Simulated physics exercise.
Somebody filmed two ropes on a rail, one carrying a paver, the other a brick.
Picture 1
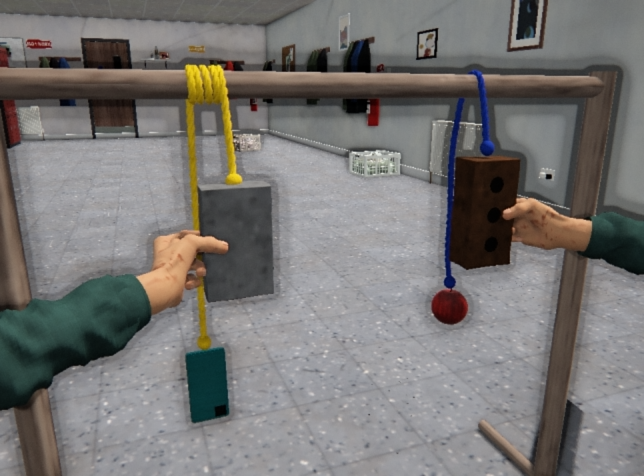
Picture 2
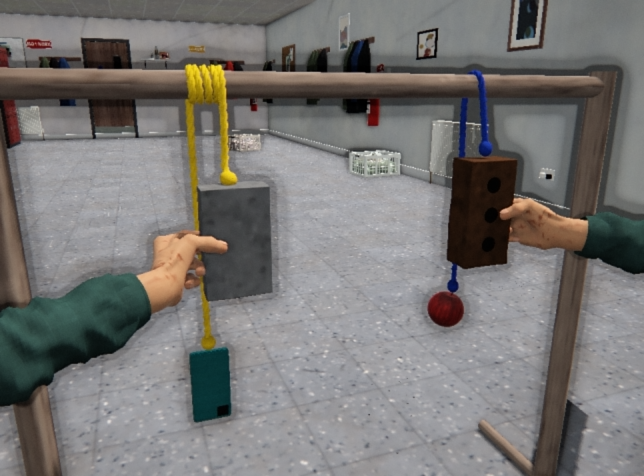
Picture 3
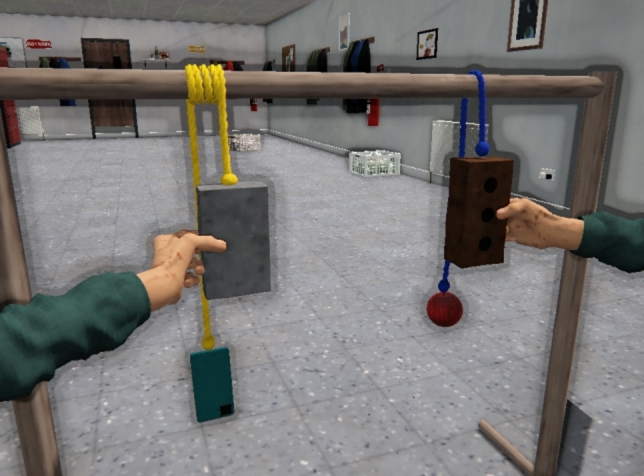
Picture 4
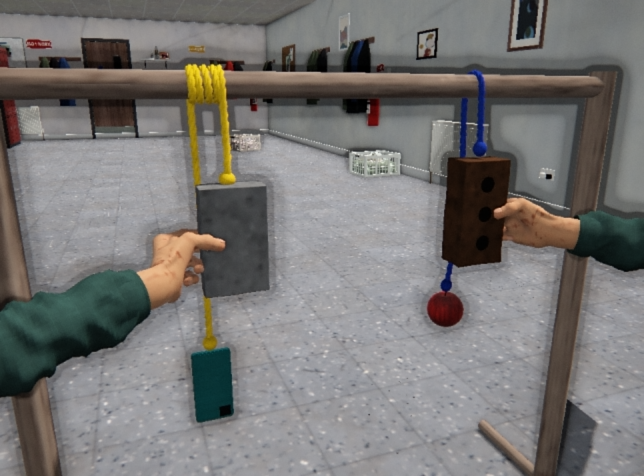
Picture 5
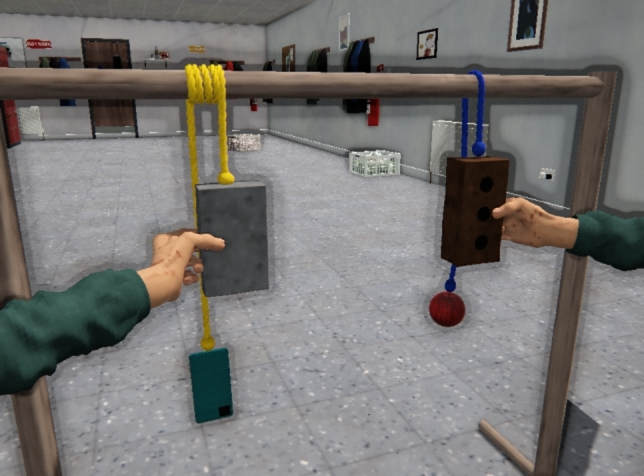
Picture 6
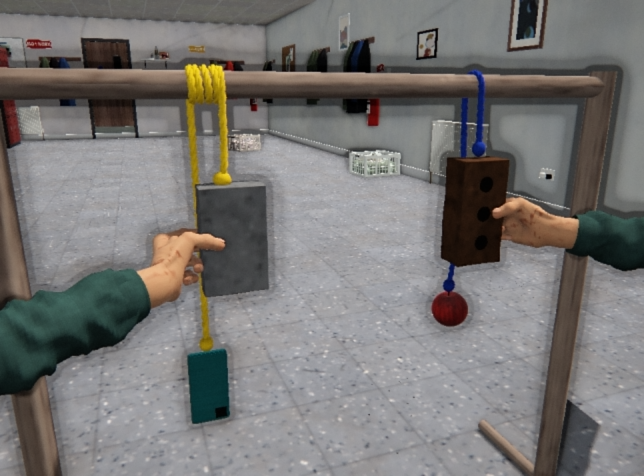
Two hands hold a grey paver and a brown brick almost still on roped rail.
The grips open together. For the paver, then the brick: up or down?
The paver stays hanging; the brick drops.
Then, 0.44 s past the final frame, paver still up near (227, 242); brick dropping near (455, 411).
Then, 0.82 s past the final frame, paver still up near (227, 242); brick on the floor.
When it is over, paver still up near (227, 240); brick on the floor. The paver is held and the brick pulls its rope through.
